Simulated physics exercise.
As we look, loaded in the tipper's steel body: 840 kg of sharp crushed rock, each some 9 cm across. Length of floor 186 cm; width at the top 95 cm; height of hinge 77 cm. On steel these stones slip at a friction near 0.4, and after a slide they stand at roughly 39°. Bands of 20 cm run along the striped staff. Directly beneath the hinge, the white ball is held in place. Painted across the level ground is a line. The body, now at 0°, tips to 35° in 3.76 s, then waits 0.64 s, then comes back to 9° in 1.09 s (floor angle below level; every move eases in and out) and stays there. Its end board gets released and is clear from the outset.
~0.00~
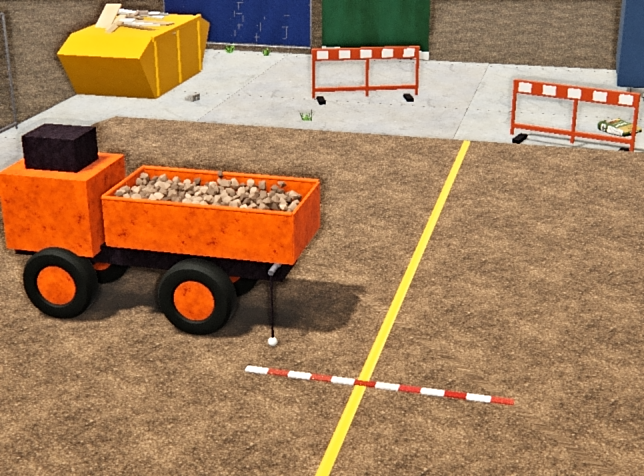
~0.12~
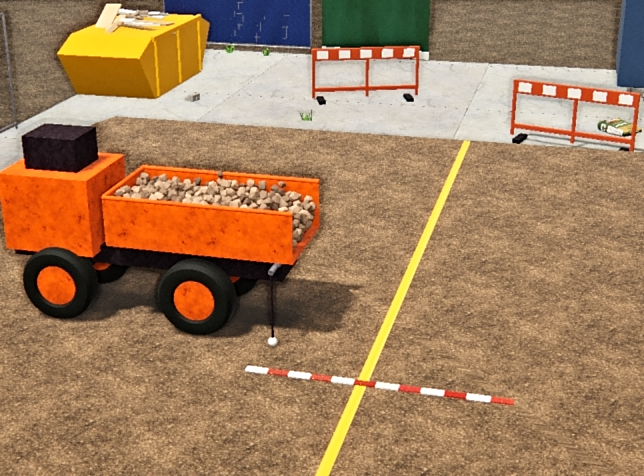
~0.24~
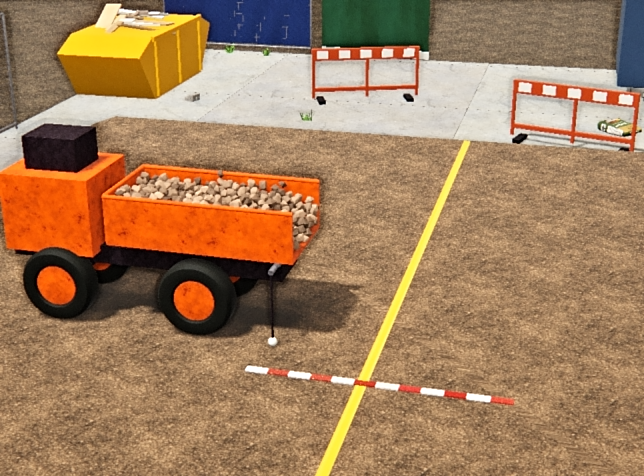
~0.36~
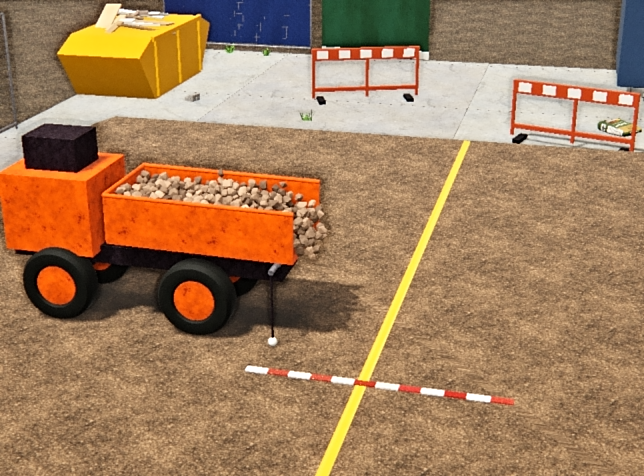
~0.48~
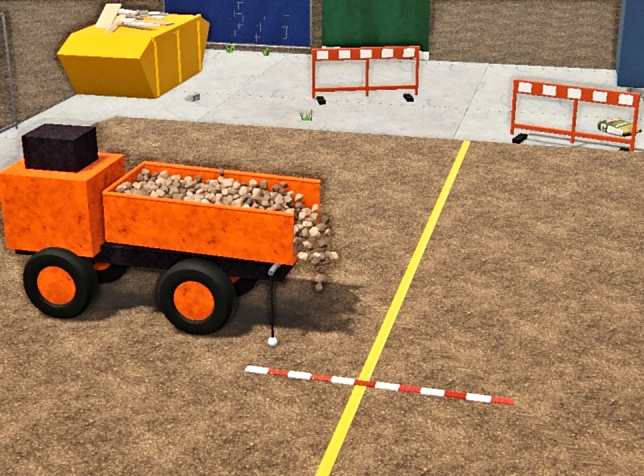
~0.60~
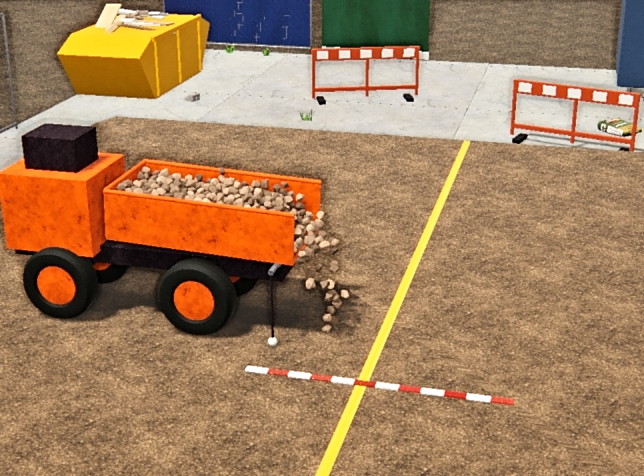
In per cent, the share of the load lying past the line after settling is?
Near 30 per cent of it.
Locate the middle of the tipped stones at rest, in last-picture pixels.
Around (360, 318).
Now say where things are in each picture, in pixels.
The body is at 0°, its lip at (293, 264); the top of the load is at (202, 186), in the first frame.
Lip at (293, 264), floor tilted 0°, highest stones at (202, 186); the stones move at 0.0 m/s on average, in the second frame.
The body is at 0°, its lip at (293, 264); the top of the load is at (197, 186); 1 % has left, in the third frame.
The body is at 1°, its lip at (293, 264); the top of the load is at (193, 185); 2 % has left, in the fourth frame.
Lip at (293, 264), floor tilted 2°, highest stones at (184, 182); 3 % has left, in the fifth frame.
Lip at (293, 264), floor tilted 2°, highest stones at (182, 180); 4 % has left, in the sixth frame.
After 2.8 s the floor is at 30°; 73 % in the body, 27 % short of the line; the foremost stones are at (385, 333).
After 3.9 s the floor is at 35°; 24 % in the body, 66 % short of the line, 10 % past the line; the foremost stones are at (434, 342).
After 5.9 s the floor is at 9°; 0 % in the body, 72 % short of the line, 28 % past the line; the foremost stones are at (472, 314).
After 8.8 s the floor is at 9°; 0 % in the body, 72 % short of the line, 28 % past the line; the foremost stones are at (472, 314).
